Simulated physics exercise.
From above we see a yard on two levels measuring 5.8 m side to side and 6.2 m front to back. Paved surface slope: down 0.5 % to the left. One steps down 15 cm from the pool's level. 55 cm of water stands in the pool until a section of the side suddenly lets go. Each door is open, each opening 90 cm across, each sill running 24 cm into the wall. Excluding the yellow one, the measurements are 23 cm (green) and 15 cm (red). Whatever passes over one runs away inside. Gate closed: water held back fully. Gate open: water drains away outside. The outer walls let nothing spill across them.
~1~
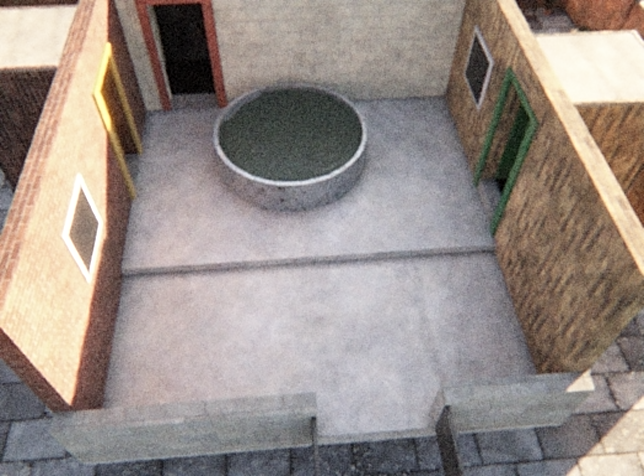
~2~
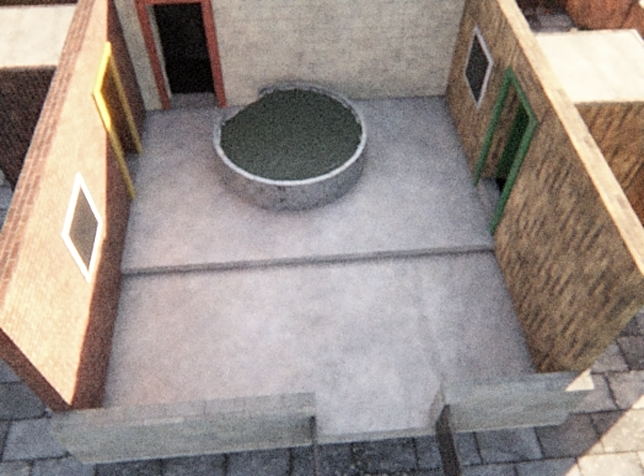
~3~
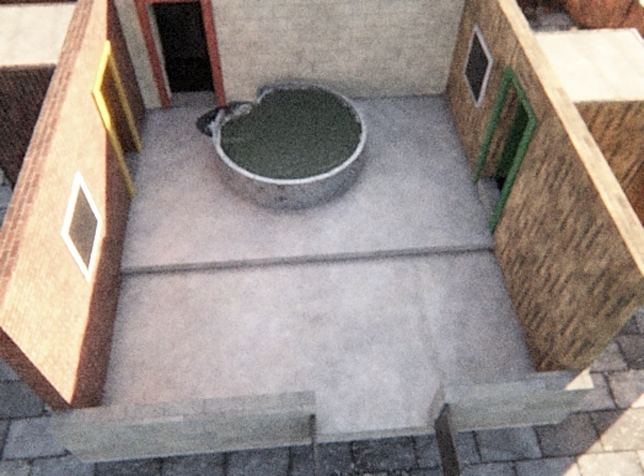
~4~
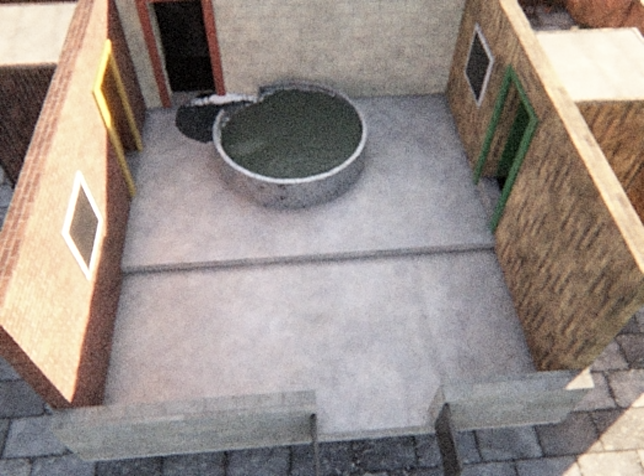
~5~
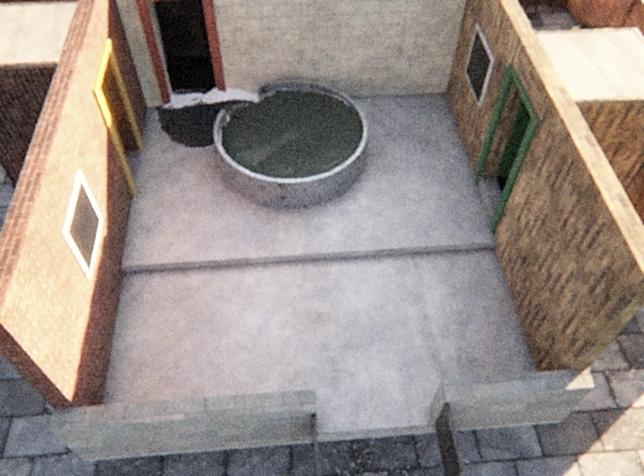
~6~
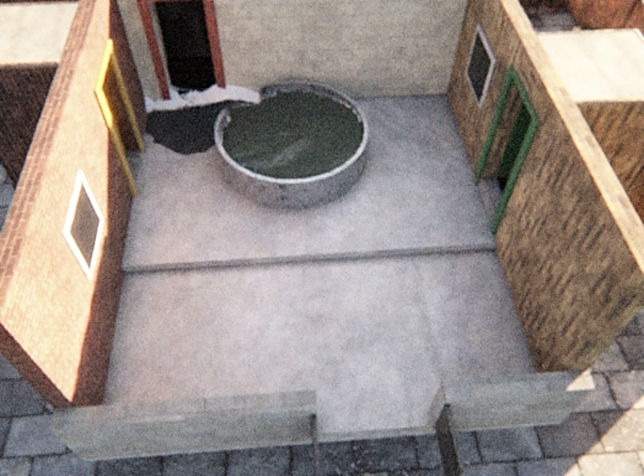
In a walled yard with three open doorways, the round pool's rim opened at the back left, and dark water poured out and spread left across the floor toward the yellow door.
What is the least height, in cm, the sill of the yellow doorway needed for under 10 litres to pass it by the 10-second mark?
About 11 cm.
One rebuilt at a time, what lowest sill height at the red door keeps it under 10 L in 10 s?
The red one would have to be about 31 cm high.
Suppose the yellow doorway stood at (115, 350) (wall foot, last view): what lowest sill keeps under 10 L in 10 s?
Minimum: Close to 9.0 cm.
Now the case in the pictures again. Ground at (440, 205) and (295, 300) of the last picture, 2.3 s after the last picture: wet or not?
Well, the first is bone-dry and the second bone-dry.
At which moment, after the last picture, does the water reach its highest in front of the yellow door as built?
At roughly 2.0 s.
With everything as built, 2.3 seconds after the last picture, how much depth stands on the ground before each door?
Green 0, red 25, yellow 12 cm.
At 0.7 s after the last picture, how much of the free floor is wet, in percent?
10 %.
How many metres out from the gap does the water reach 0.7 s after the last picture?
About 2.0 metres out.
Then, 0.7 s after the last picture water covers 10 % of the floor, deepest (48 cm) near (148, 116); 5 cm at the yellow door, 0 litres in over its 7 cm sill.
Then, 2.3 s after the last picture water covers 40 % of the floor, deepest (36 cm) near (149, 110); 12 cm at the yellow door, 9 litres in over its 7 cm sill.
Then, 9.3 s after the last picture water covers 100 % of the floor, deepest (14 cm) near (158, 109); 7 cm at the yellow door, 49 litres in over its 7 cm sill.
At the yellow door as built, the water peaked near 12 cm, 2.1 s after the last picture.
Run again over the same 10 s with other heights there, 16 litres in over 10 cm, 3 litres over 13.5 cm. The limit of 10 litres is kept from about 11 cm up.
